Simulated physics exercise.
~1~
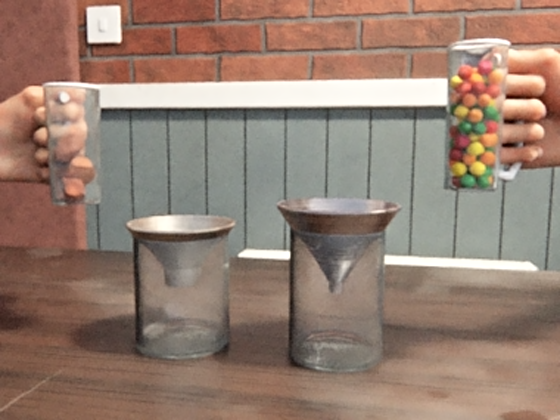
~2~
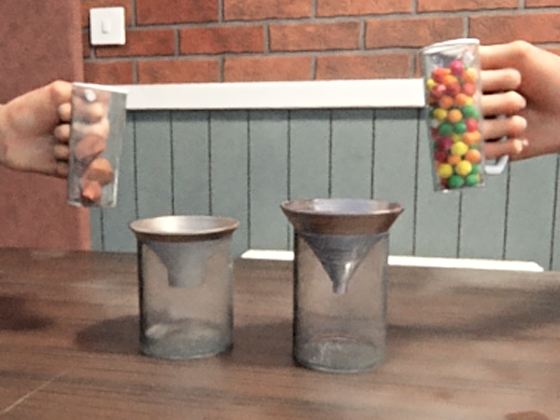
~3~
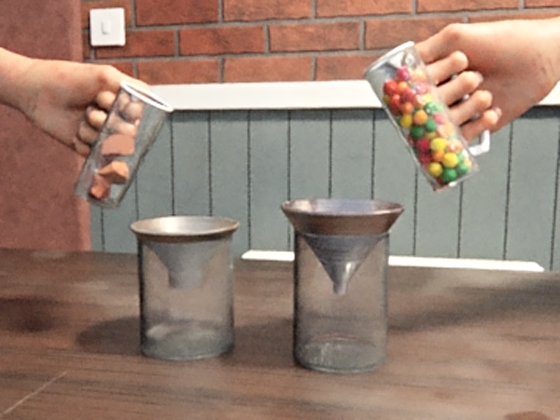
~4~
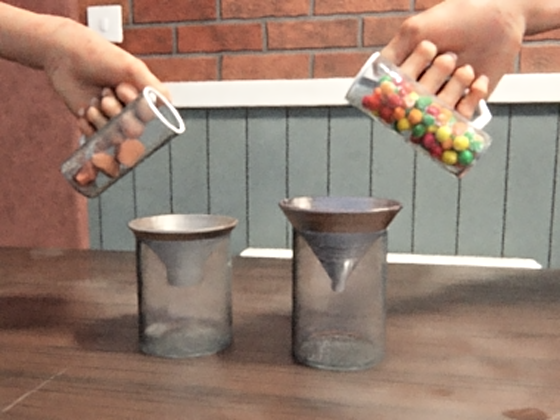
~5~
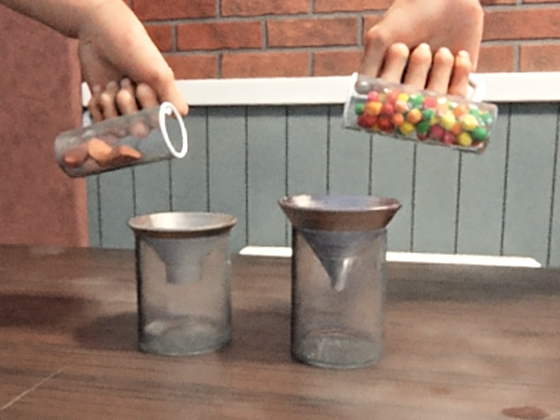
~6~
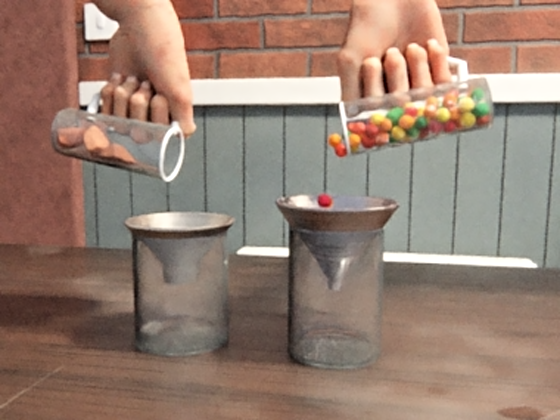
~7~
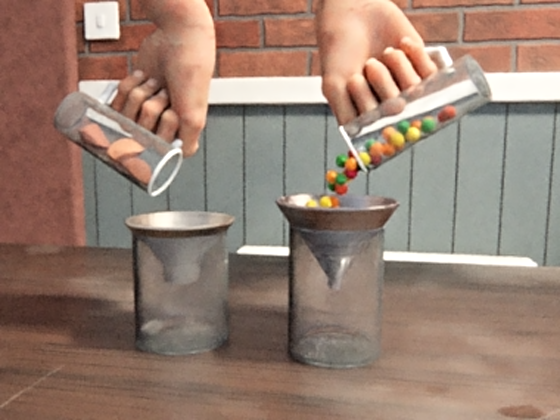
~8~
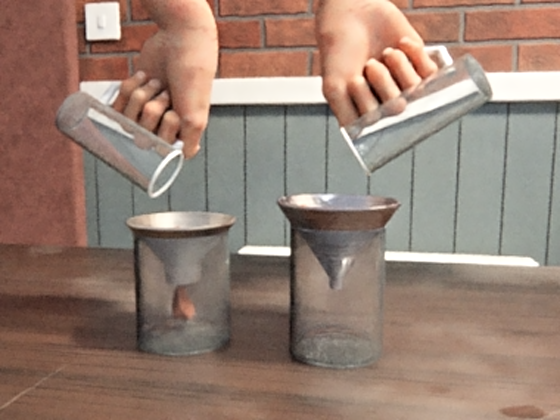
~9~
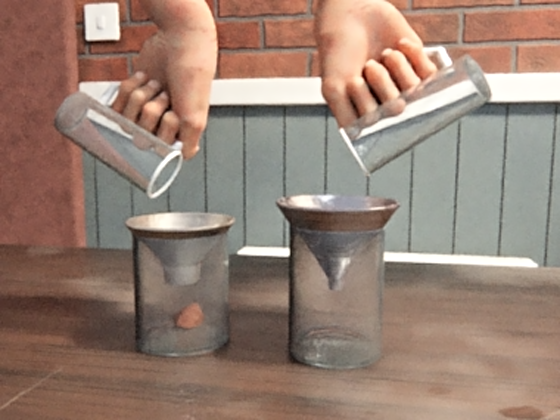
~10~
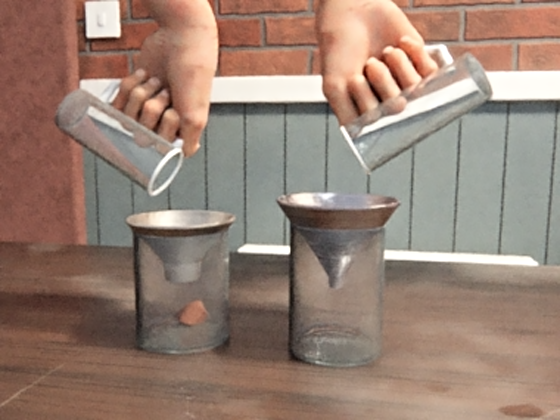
The clip opens with two hands holding clear cups above funnels set in glass jars on a dark table, the left cup holding orange-brown chunks and the right one colourful balls. The hands tilt both cups inward until they lie on their sides. The right cup starts spilling first, a red ball landing at its funnel, and then a stream of balls follows while the chunks stay in the left cup. Soon both cups are tipped downward and empty. A chunk slips through the left funnel and settles in its jar, while the right jar remains empty below its funnel.
